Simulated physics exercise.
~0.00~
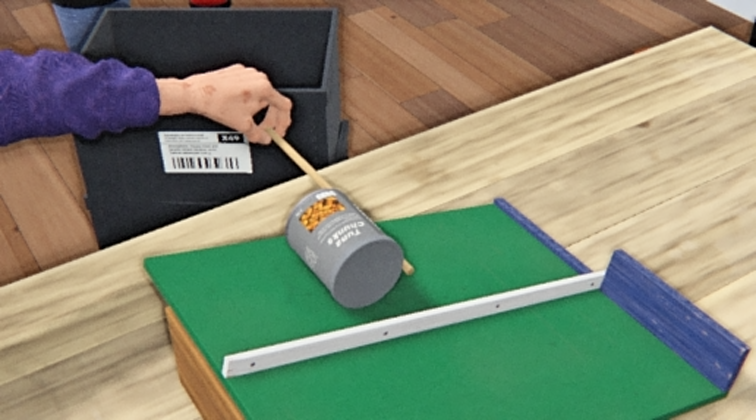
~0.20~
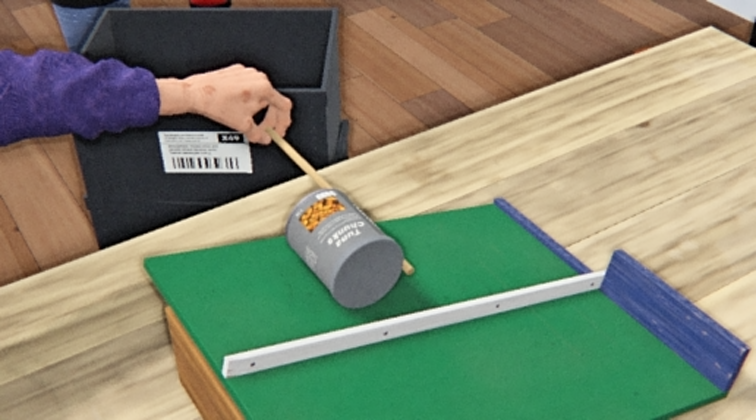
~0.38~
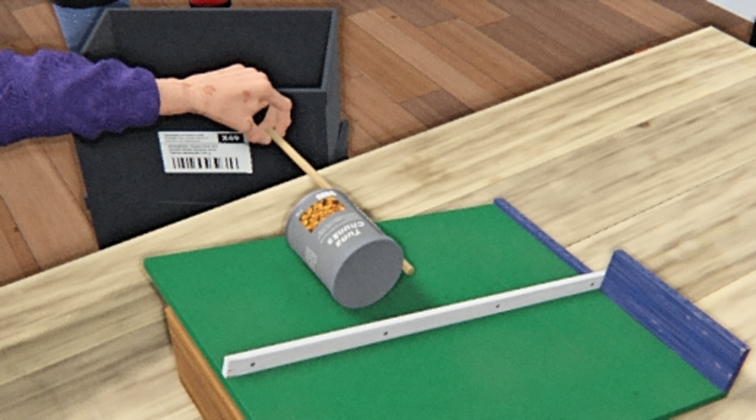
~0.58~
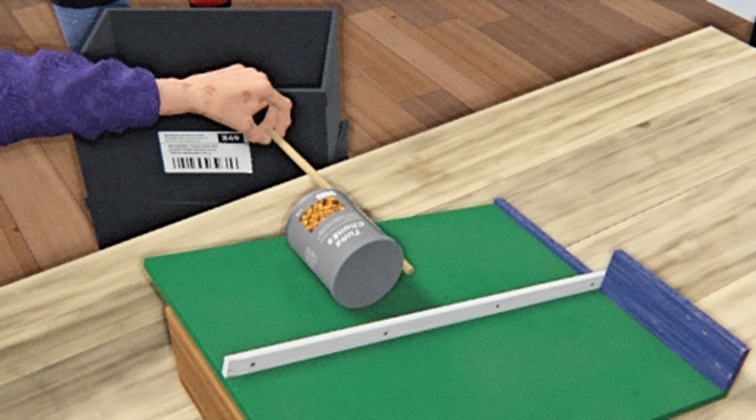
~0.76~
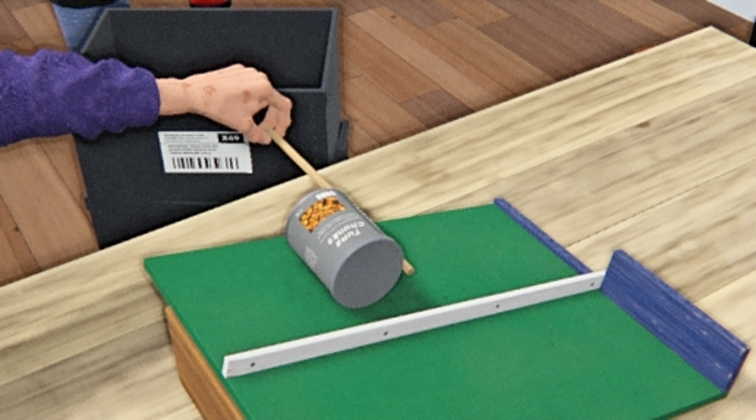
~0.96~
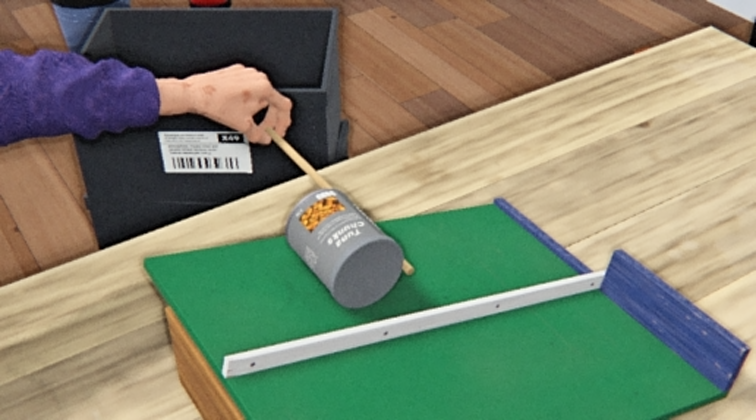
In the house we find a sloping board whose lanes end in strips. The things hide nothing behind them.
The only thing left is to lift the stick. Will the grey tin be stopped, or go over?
As it happens, the grey tin tumbles off.
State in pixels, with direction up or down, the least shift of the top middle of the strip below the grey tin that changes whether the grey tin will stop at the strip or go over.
About 16 pixels up.
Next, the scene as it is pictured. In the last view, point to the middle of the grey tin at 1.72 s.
Centre: Approx (599, 201).
Around 1.72 s, grey tin off the board near (599, 201).
Finally (2.6 s), the grey tin runs past the strip.
